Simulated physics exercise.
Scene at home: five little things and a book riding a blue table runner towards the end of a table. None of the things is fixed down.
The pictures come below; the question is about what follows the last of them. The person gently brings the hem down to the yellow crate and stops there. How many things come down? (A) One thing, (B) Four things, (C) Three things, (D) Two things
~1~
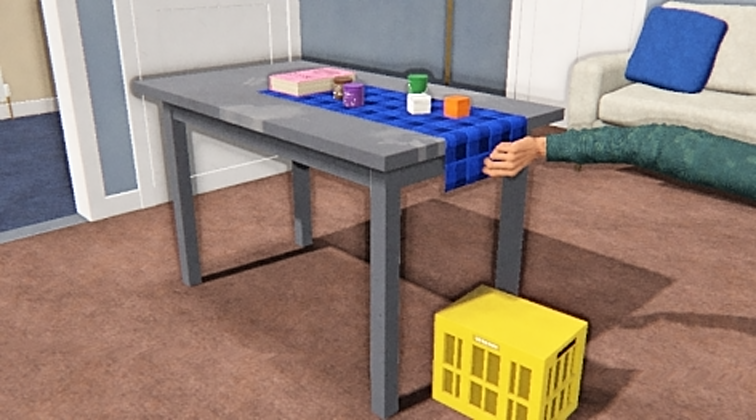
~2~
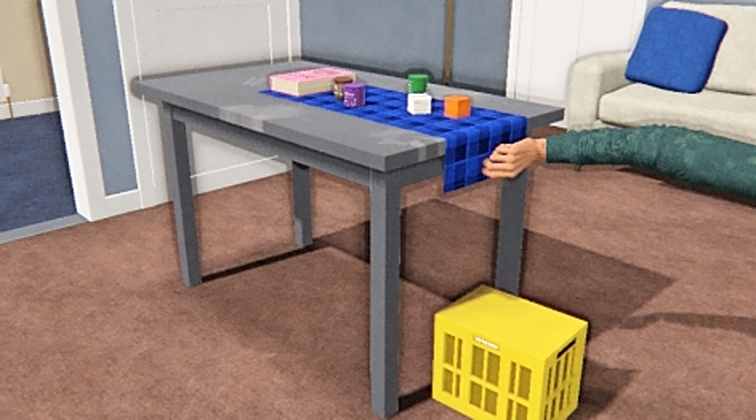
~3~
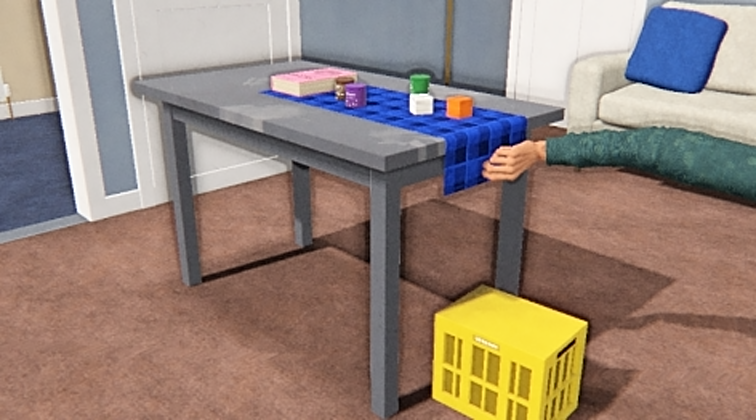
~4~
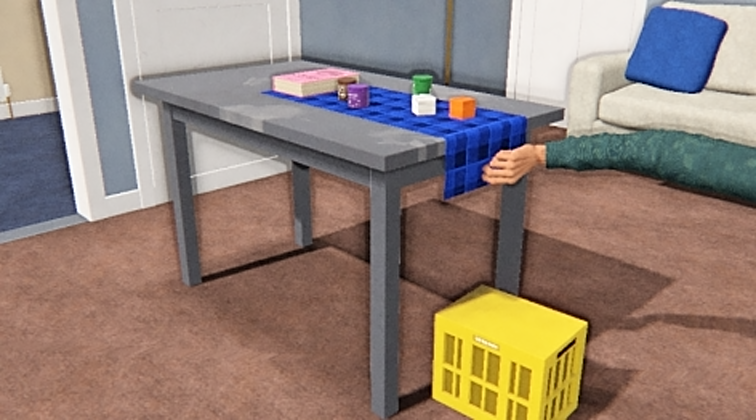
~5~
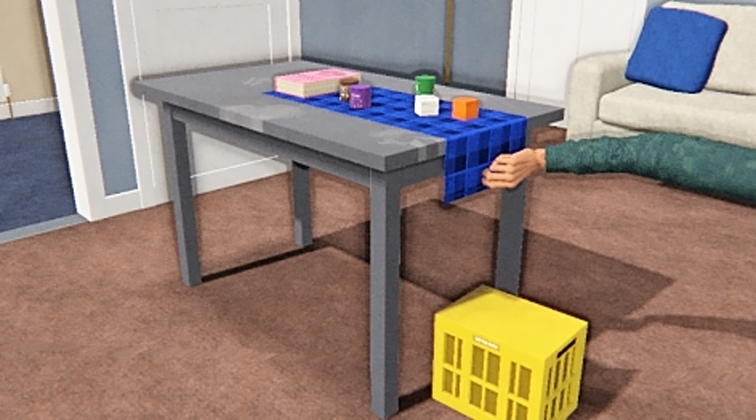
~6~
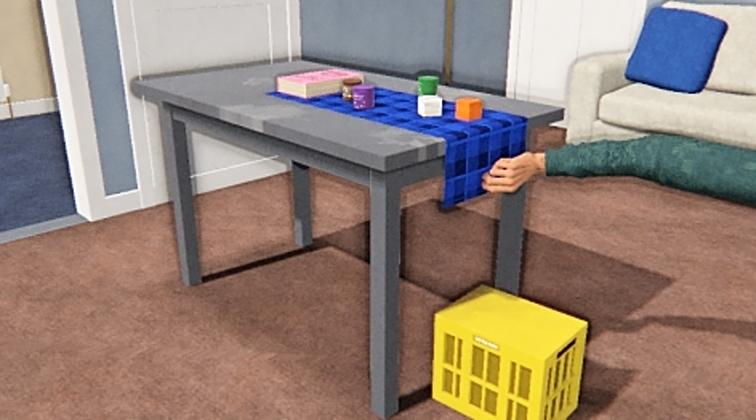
Three things (C).
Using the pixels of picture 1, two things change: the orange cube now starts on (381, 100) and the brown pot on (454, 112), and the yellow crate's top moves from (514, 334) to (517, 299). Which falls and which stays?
The orange cube stays aboard, and the brown pot does not stay aboard.
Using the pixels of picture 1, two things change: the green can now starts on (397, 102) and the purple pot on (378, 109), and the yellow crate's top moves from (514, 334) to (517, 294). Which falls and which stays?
So the green can stays there, and the purple pot stays there.
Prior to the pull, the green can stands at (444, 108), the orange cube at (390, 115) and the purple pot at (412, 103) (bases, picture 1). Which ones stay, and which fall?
As for the green can, it goes off; the orange cube goes off; the purple pot goes off.
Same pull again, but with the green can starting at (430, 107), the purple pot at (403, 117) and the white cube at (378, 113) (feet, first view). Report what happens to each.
Result - the green can comes off, the purple pot comes off, and the white cube comes off.
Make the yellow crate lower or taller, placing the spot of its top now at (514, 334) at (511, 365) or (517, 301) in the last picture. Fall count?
We'd see 4, then 2.
Soon after, hem near (484, 244); orange cube gone.
Then, hem near (483, 286); orange cube and white cube gone.
At rest, hem on the crate; orange cube, white cube and green can gone. It carries off three.
